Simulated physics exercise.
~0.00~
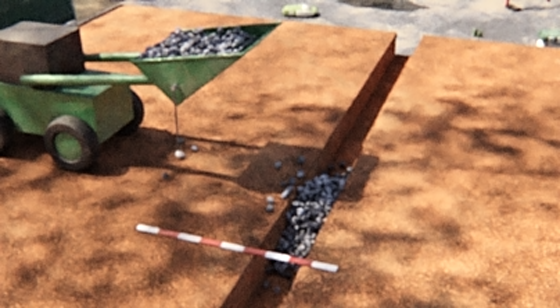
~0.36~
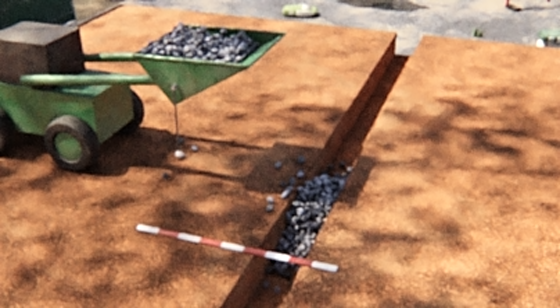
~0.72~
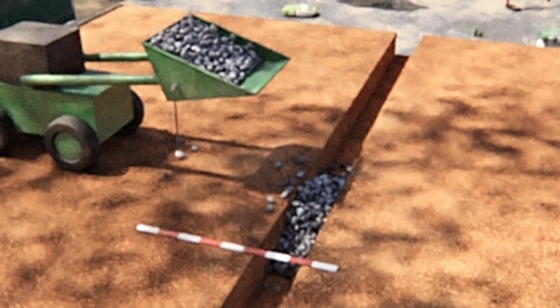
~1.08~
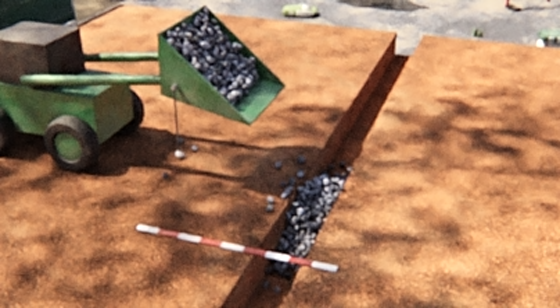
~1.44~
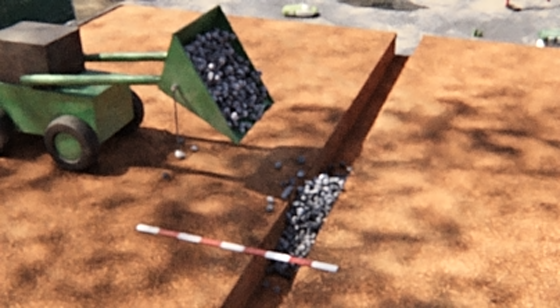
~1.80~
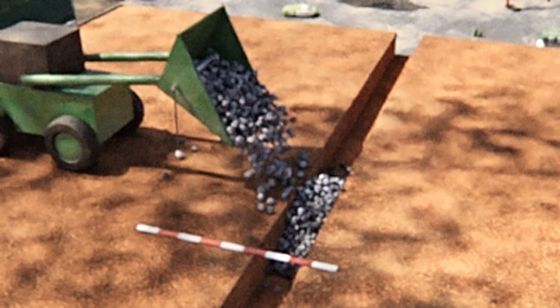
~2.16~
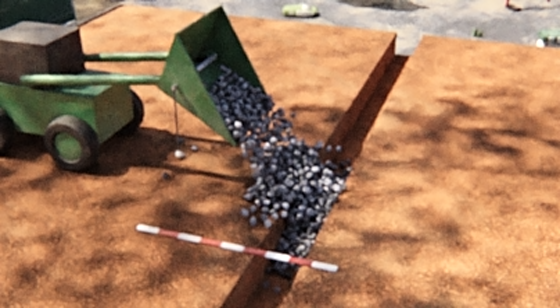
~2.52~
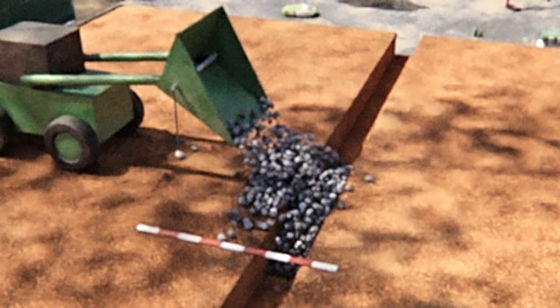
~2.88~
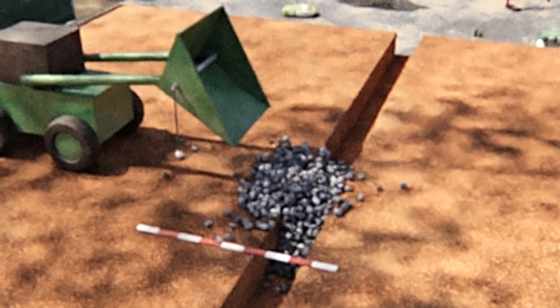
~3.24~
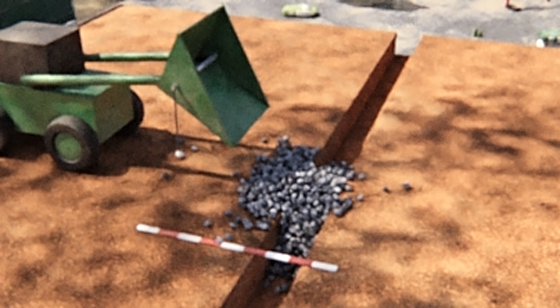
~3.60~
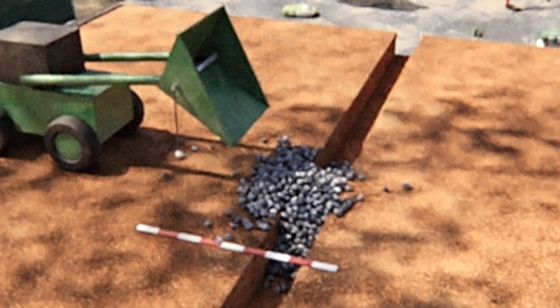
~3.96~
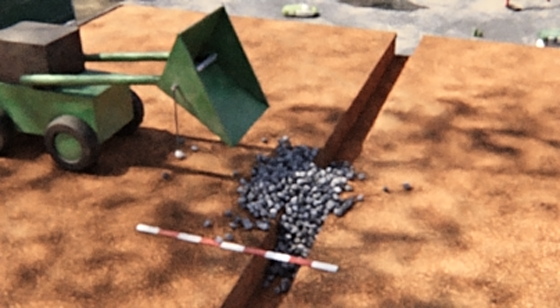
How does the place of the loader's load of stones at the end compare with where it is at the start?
At the start the load sits up in the green bucket, and at the end it lies lower and further right, heaped over the trench and its left edge with a few stones beyond the right edge.
